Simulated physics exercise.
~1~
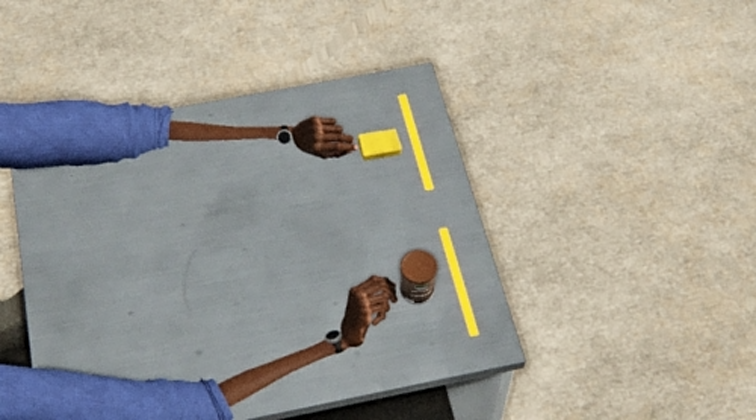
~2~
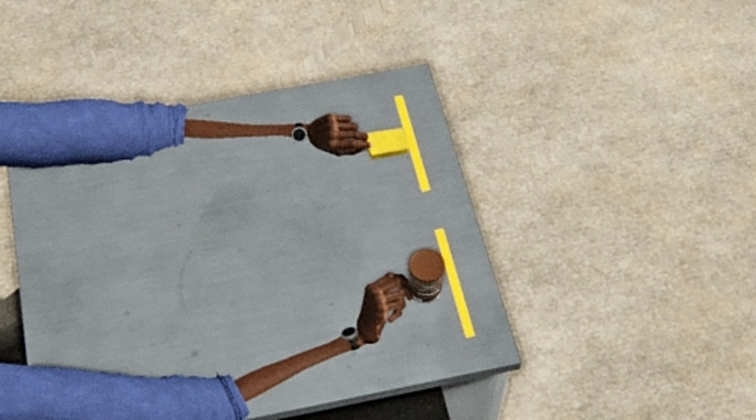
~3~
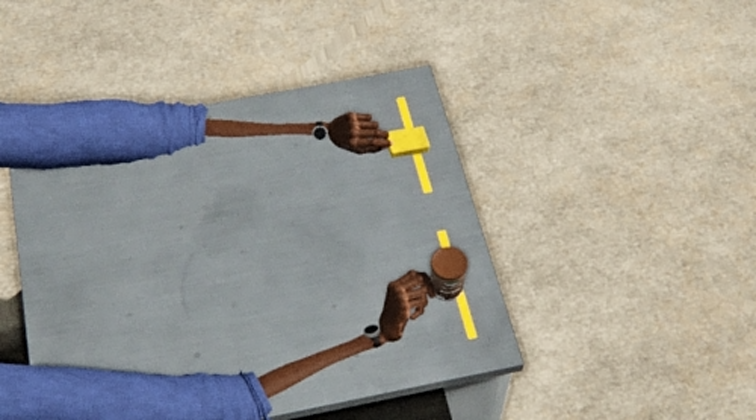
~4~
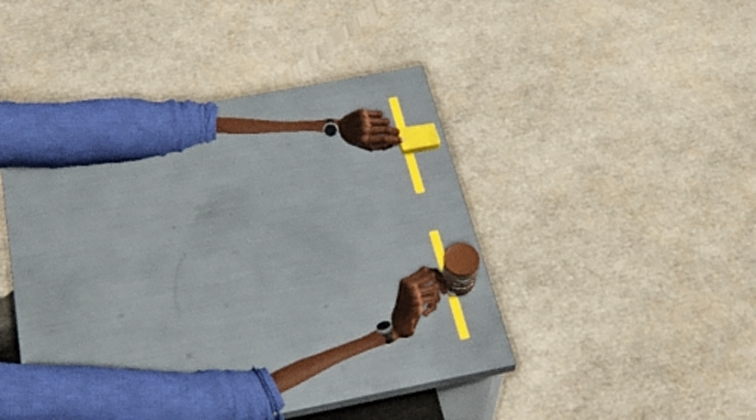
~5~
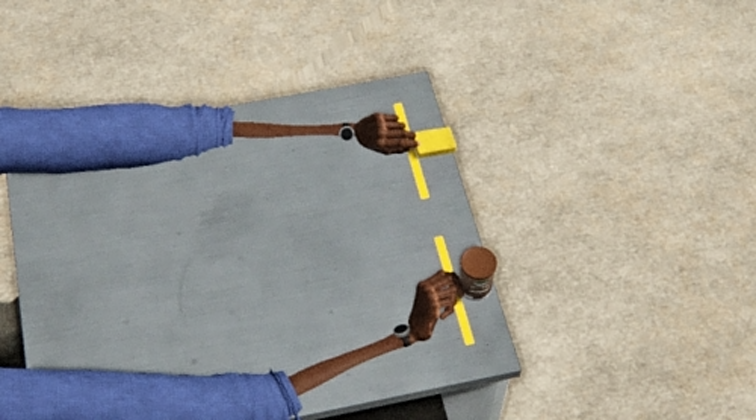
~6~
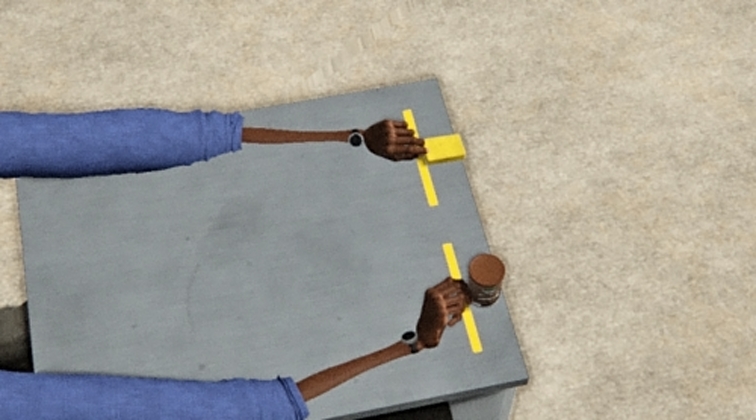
Two hands pushed a yellow sponge and a brown pot rightward across a gray table, sliding each one over its strip of yellow tape toward the edge, until they stopped with both still on the tabletop and the pot still upright.
